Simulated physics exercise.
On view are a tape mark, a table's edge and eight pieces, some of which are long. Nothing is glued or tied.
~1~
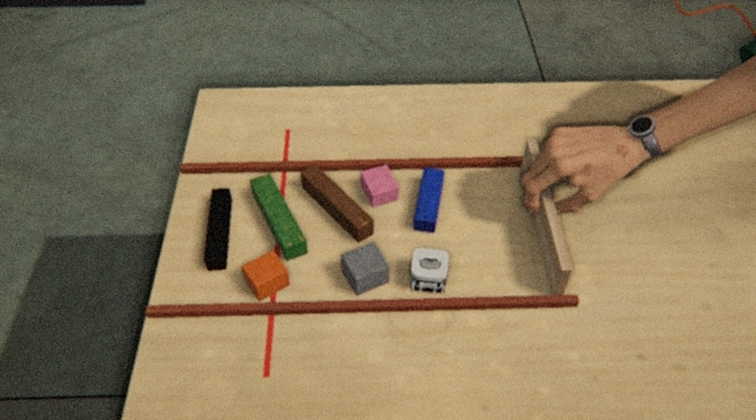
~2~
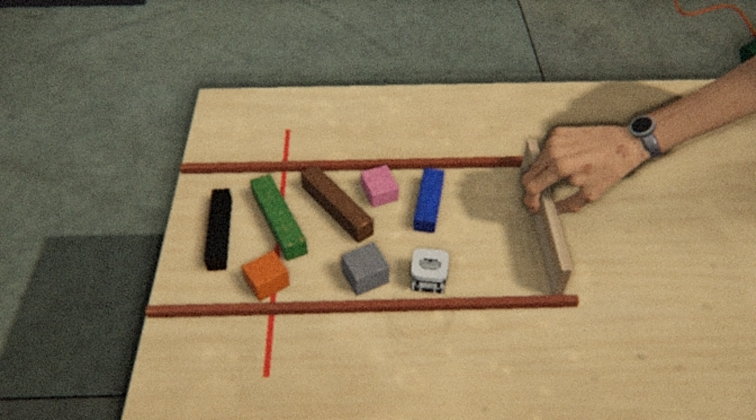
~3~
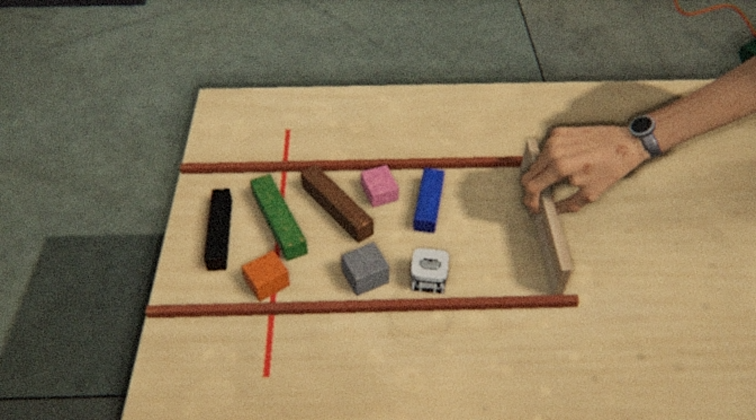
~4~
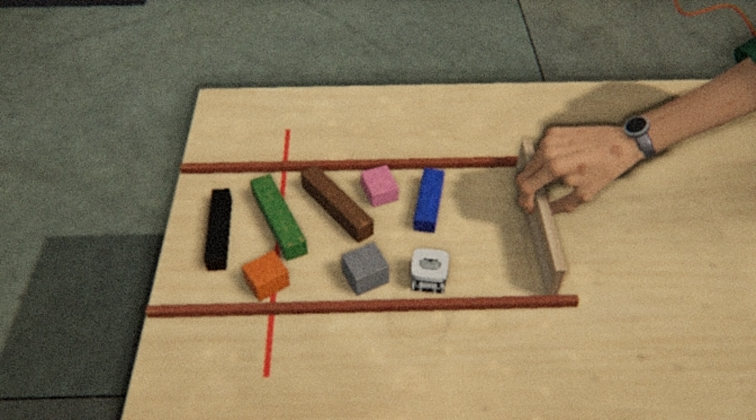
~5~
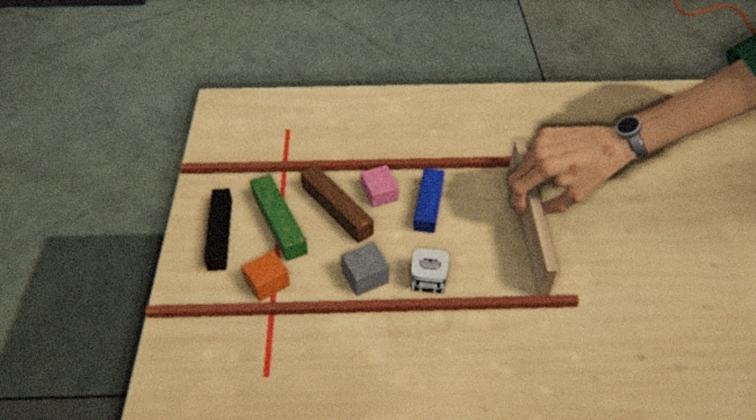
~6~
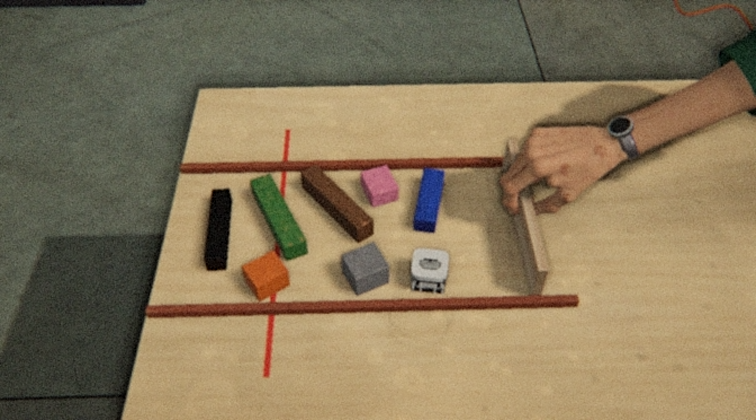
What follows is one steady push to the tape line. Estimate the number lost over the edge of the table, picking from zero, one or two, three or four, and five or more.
So the push knocks none of them off, going by the tape.
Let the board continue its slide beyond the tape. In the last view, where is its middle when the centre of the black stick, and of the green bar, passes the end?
At (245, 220) for the black stick; at (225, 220) for the green bar.
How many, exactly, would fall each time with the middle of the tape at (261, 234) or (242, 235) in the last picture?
Tallies: 0, 2.
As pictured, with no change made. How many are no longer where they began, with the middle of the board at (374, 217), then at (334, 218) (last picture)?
Tally at point one: 5; at point two: 7.
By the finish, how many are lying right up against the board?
Contact count: 2.
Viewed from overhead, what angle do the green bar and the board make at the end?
It measures close to 30 degrees.
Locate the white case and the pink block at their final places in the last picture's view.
Okay, so first (256, 279), and next (247, 182).
Soon after, none off yet; black stick at rest near (219, 228); orange block at rest near (266, 276); green bar at rest near (278, 216).
At rest, the number that fall off is zero.
